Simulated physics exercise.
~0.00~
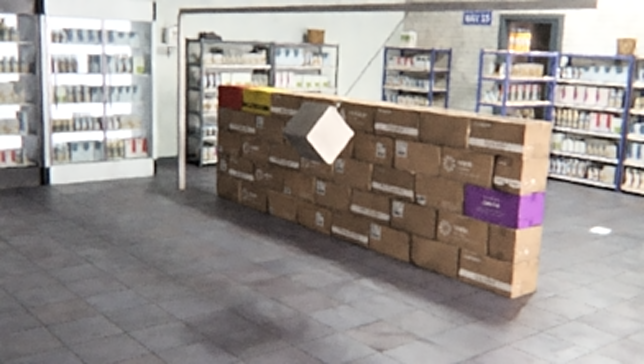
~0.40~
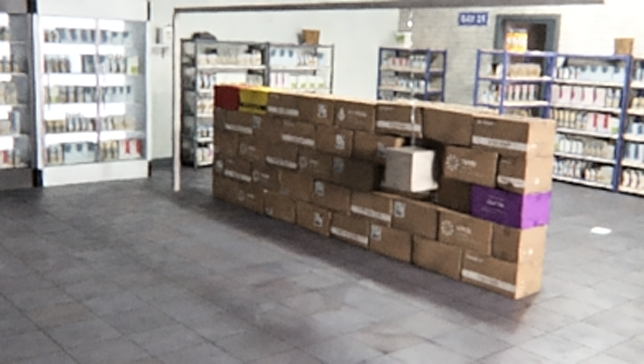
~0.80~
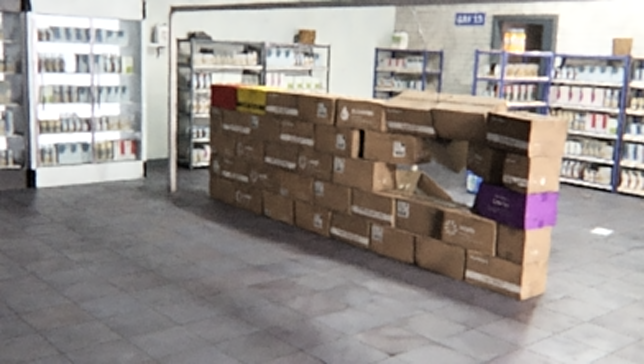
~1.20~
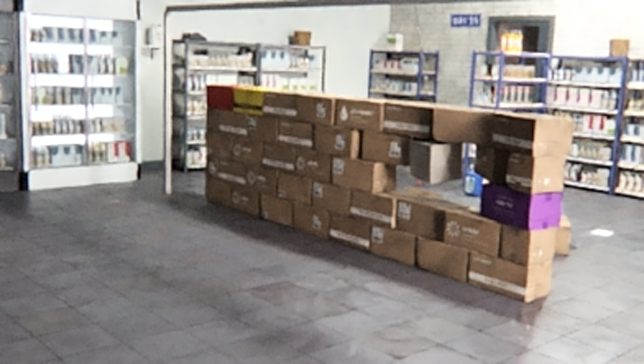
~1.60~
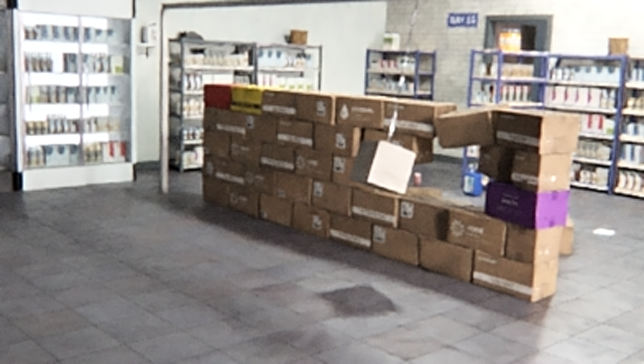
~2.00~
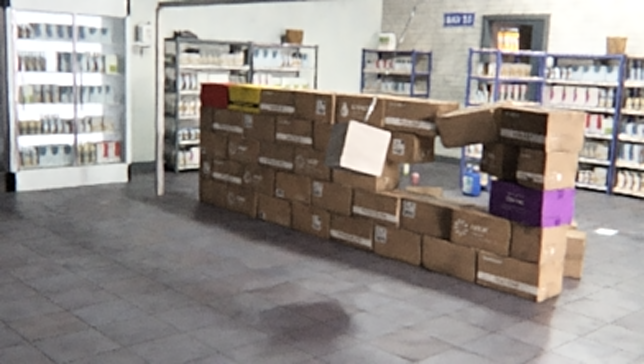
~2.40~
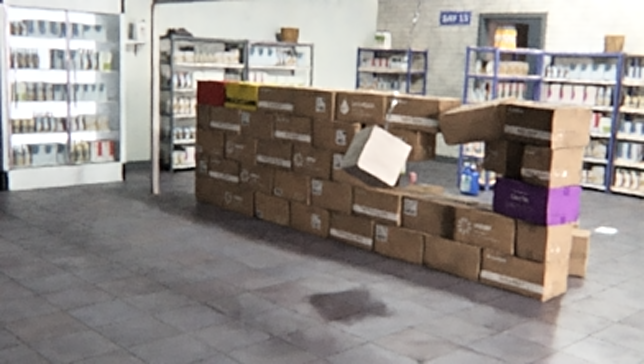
We see a pale block swing into a free-standing wall of brown cartons in a room lined with stocked shelves, knocking a gap near the right end. The block swings back to hang before the wall, while the red, yellow and purple cartons stay up.
